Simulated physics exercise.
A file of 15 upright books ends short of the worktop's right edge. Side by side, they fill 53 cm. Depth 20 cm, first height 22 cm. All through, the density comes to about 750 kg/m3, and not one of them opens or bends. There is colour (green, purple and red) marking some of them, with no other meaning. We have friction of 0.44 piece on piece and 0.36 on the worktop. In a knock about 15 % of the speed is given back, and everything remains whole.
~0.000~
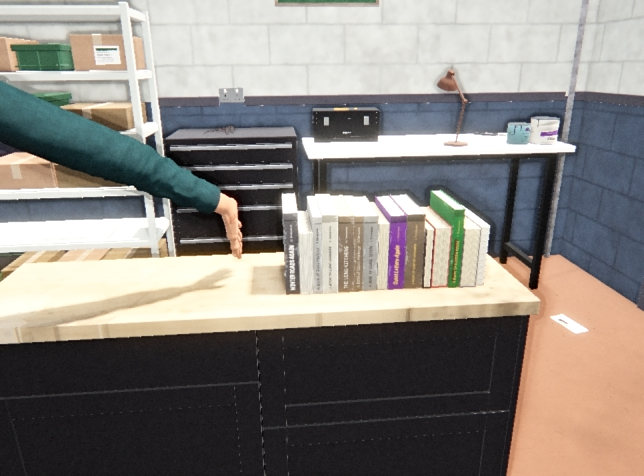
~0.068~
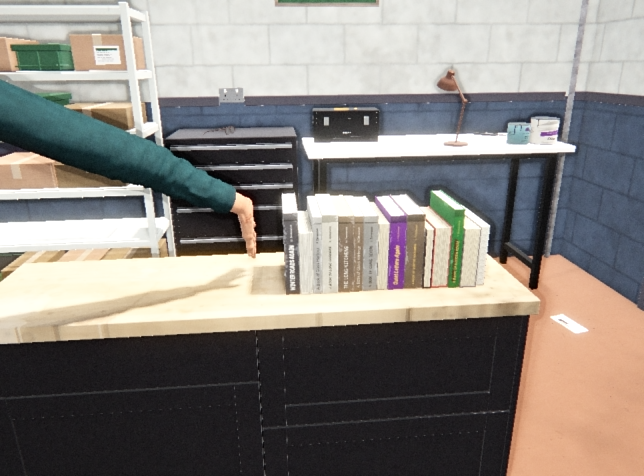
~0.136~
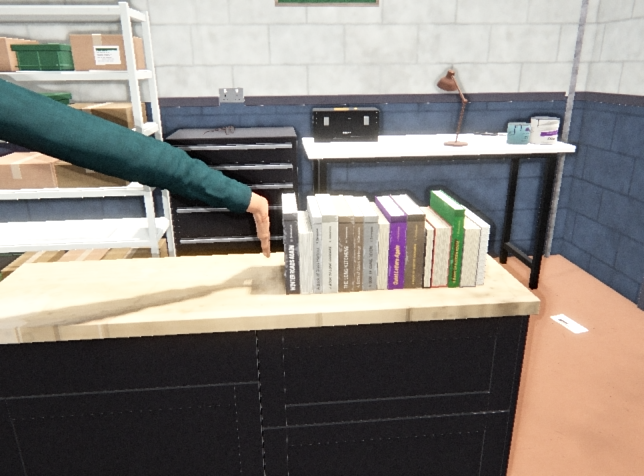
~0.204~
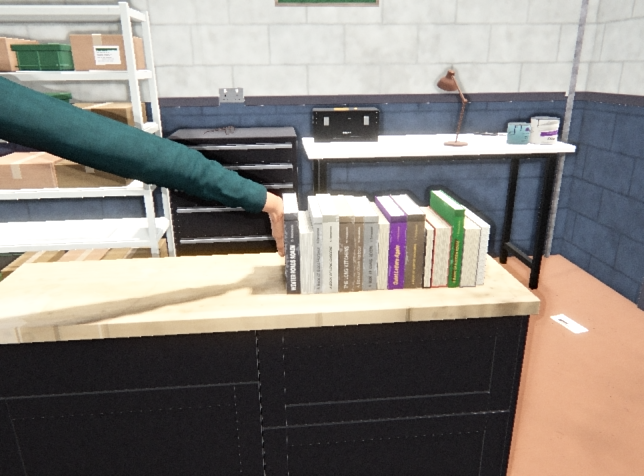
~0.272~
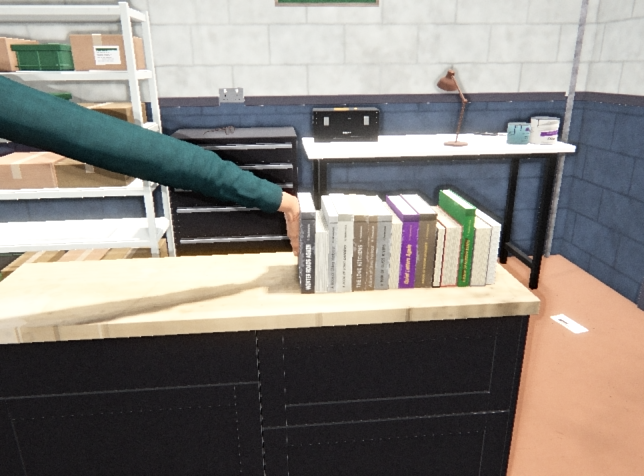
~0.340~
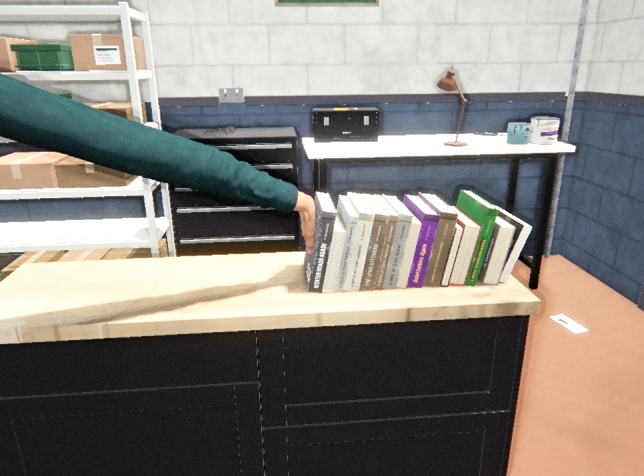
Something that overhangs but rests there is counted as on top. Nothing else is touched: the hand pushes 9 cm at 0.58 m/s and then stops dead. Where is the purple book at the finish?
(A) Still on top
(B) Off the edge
A.
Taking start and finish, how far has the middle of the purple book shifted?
Net straight-line distance: Approx. 15 cm.
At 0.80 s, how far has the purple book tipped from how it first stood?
Measured against how it began, the tilt is near 30 degrees.
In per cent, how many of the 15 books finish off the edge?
20 per cent.
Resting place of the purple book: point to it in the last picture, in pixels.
In the final view it ends up around pixel (439, 242).
After 0.46 s, none of the 15 books off the edge, 15 disturbed; purple book leaning 28°; green book leaning 29°.
After 0.80 s, 3 of the 15 books off the edge; purple book leaning 34°; green book upside down.
By the end (1.3 s), 3 of the 15 books off the edge; purple book leaning 38°; green book upside down; red book on its side. As the last picture would show them, middles, purple book near (439, 242), green book near (503, 451).
